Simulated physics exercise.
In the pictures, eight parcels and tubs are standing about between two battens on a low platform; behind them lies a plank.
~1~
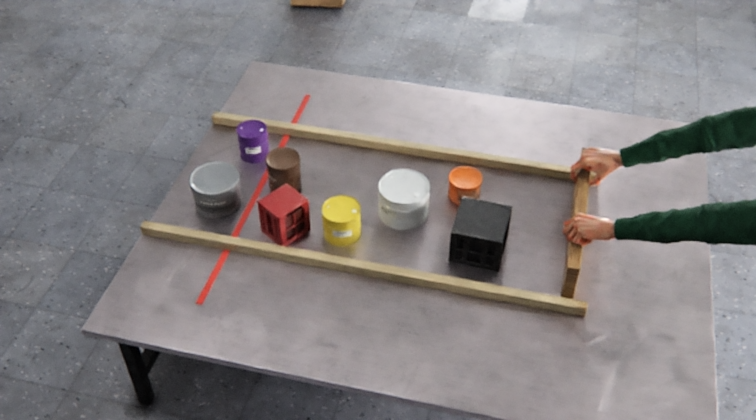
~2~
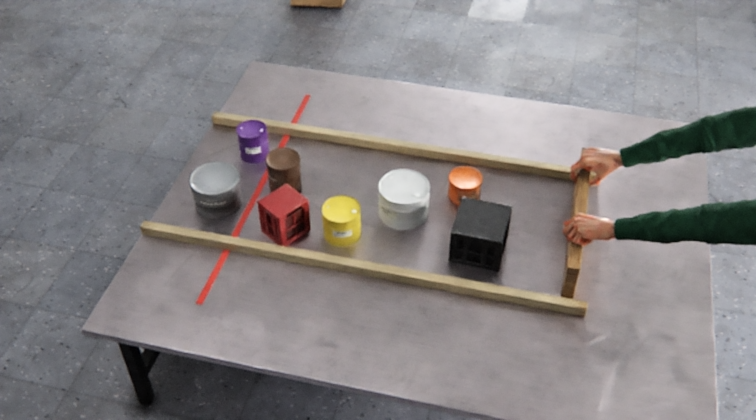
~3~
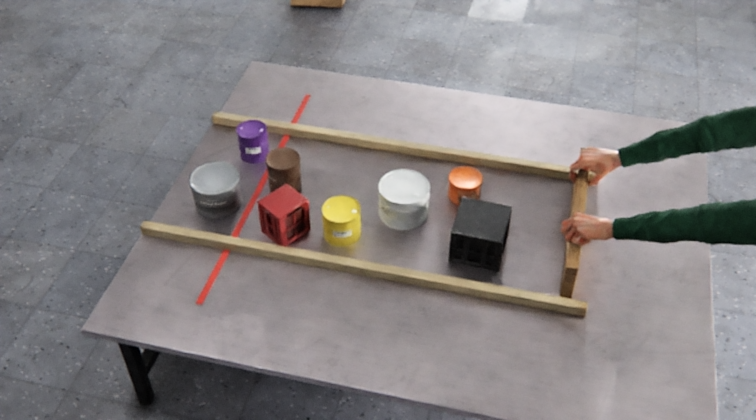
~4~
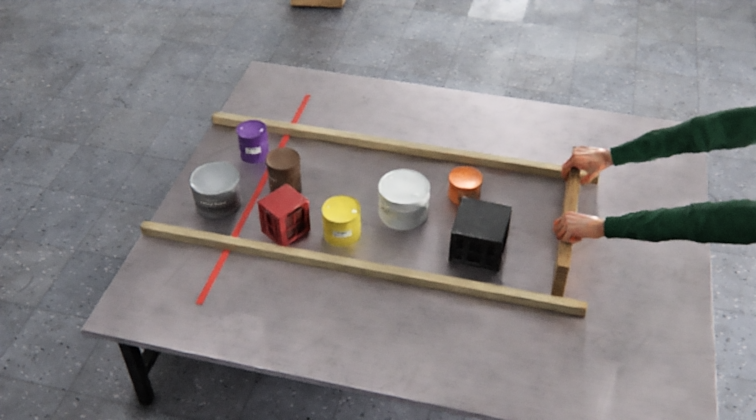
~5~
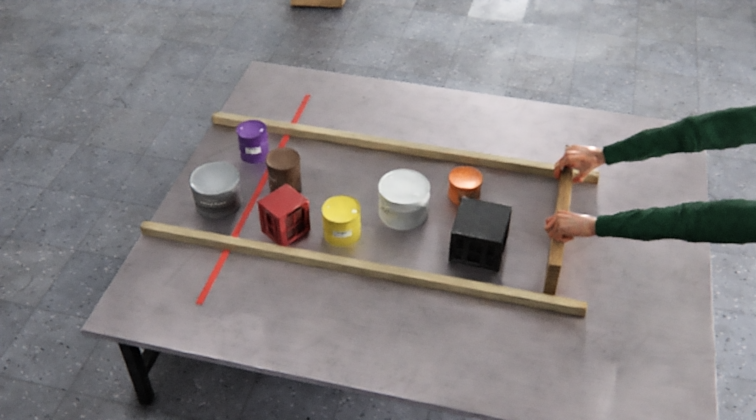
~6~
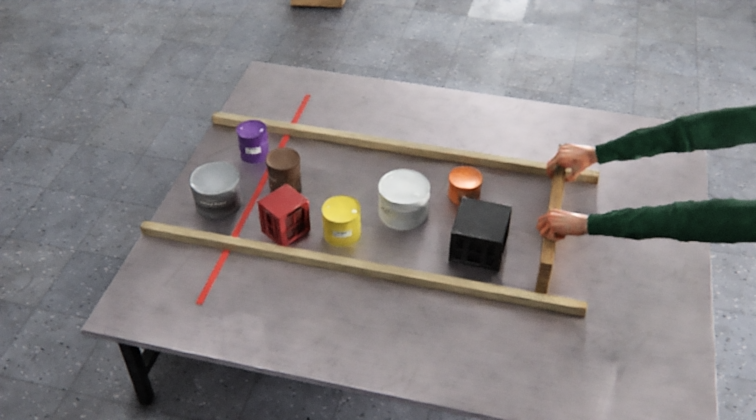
A low grey platform on a tiled floor is seen from above at an angle by a still camera. Between two wooden battens stand a purple canister, grey and brown pails and a red crate near a red tape line at left, then yellow, white and orange tubs and a black crate. Two green-sleeved arms at right hold a plank still, then slide it slightly left, the parcels unmoving.
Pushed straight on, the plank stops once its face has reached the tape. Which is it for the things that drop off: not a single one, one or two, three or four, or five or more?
It is one or two.
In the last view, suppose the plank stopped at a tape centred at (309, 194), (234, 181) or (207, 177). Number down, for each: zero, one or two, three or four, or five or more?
The falls would be zero; 3 or 4; 5 or more.
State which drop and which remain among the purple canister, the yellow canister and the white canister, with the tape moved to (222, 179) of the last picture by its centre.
The purple canister falls, the yellow canister is lost, the white canister survives.
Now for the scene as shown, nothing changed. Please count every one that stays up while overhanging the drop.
It totals 0.
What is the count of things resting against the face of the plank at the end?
At rest, 3 are in contact.
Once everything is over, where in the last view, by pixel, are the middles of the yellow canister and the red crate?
First (188, 181), then (173, 204).
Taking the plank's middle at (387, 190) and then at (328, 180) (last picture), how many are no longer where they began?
I make it 5 at the first spot and 7 at the other.
Early on, none off yet; grey pail at rest near (217, 190); purple canister at rest near (253, 142); brown pail at rest near (284, 174).
Finally, the number that fall off is one or two; lost, grey pail.
